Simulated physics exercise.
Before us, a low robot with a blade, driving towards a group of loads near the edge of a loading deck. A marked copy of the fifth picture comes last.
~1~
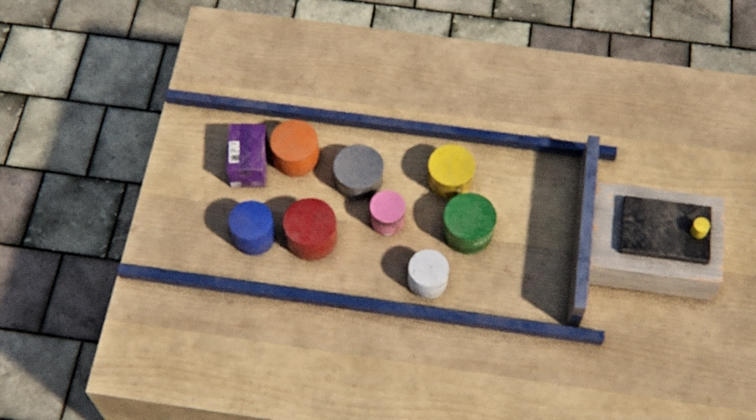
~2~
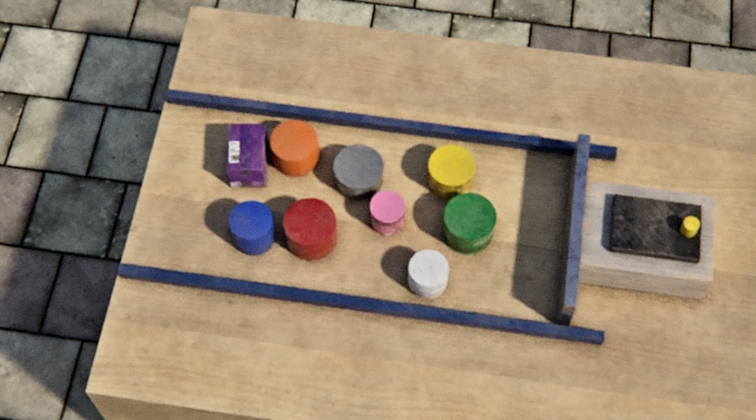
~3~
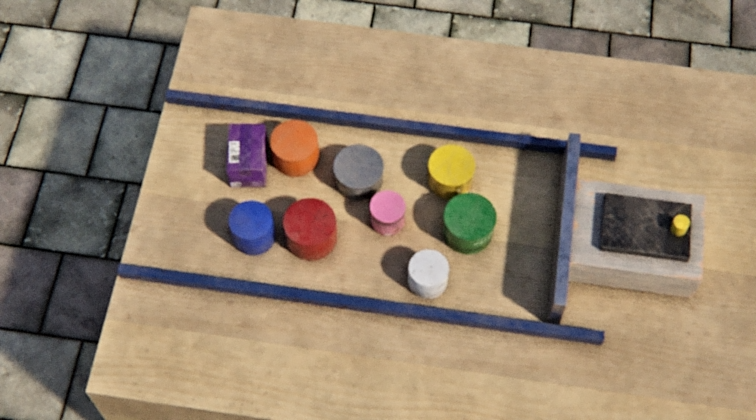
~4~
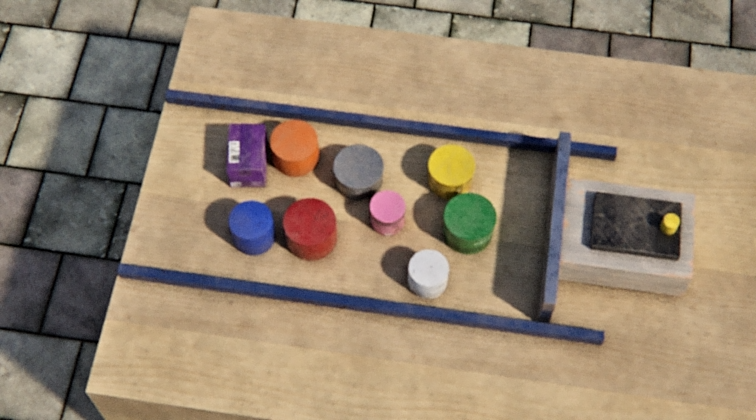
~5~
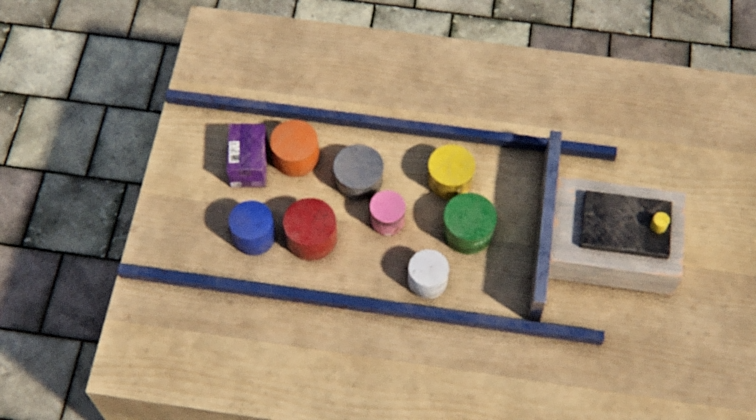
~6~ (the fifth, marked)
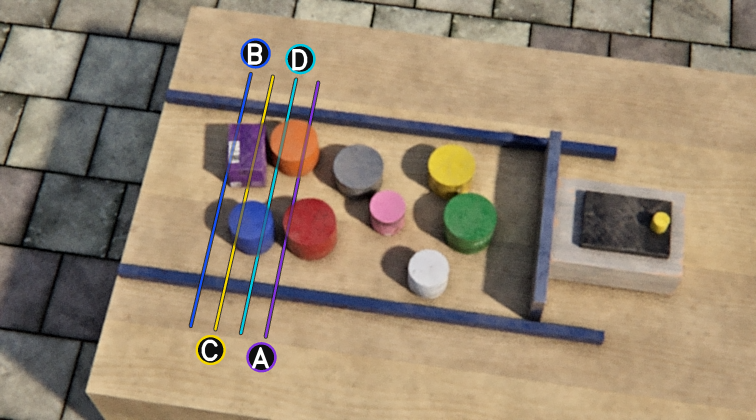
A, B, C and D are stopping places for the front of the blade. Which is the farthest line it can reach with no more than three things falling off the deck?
Stop at B.
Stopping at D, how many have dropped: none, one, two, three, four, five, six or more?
By then, none.
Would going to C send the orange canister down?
By then, no.
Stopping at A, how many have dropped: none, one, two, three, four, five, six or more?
By then, none.
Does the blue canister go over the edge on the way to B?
By then, yes.
On the marked copy, A at (293, 203); B at (222, 193); C at (246, 196); D at (270, 199).
With B. Early on, robot (500, 207); white canister (394, 270); yellow pail (406, 167).
Further on, robot (382, 191); purple parcel (202, 144); blue canister (198, 221).
At the end, robot (291, 179); blue canister over the edge; pink pail over the edge; two fallen.
As for the rest, A is within the limit but short; C is within the limit but short; D is within the limit but short.
